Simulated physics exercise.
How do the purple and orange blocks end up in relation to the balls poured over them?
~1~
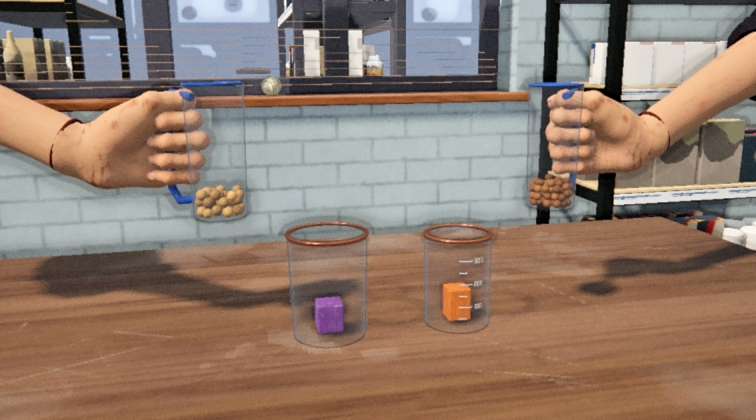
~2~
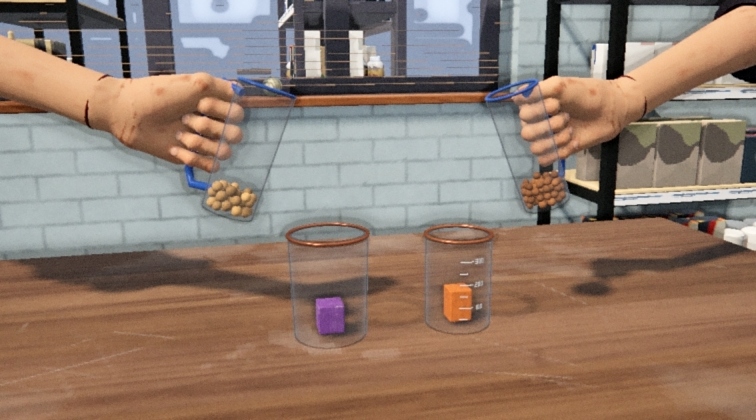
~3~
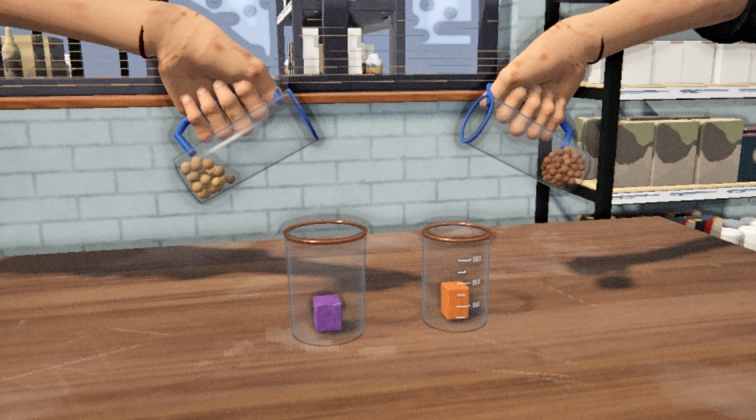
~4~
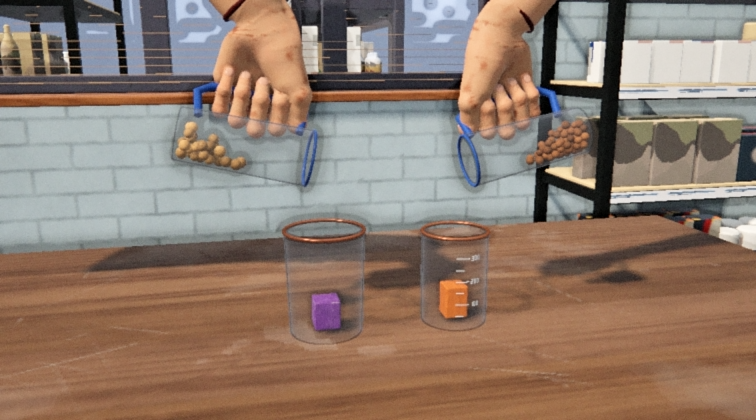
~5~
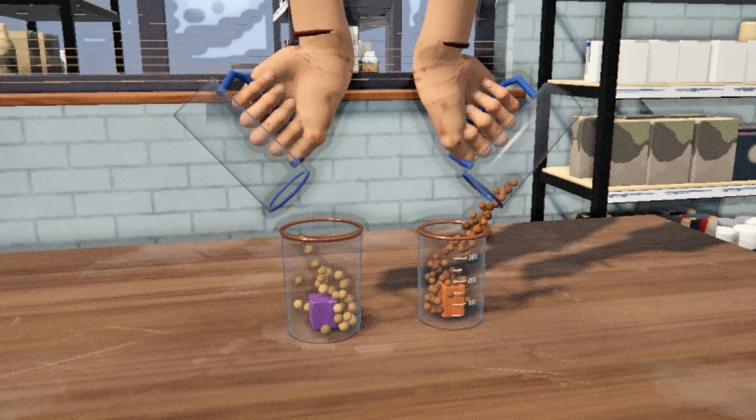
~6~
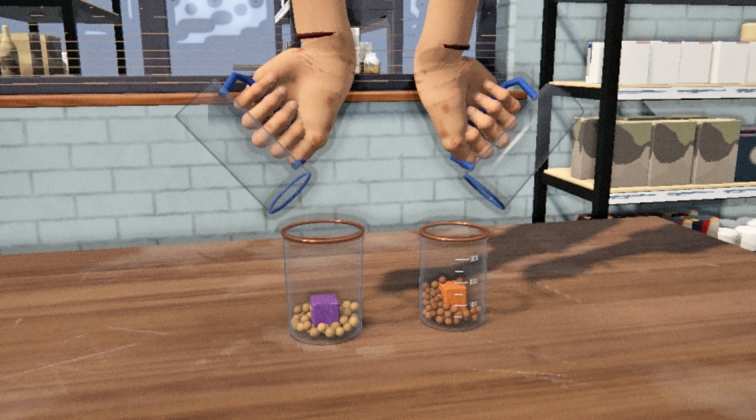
Both blocks end up with their tops standing above the balls. The purple one pokes out of the tan pile on the left and the orange one out of the brown pile on the right.
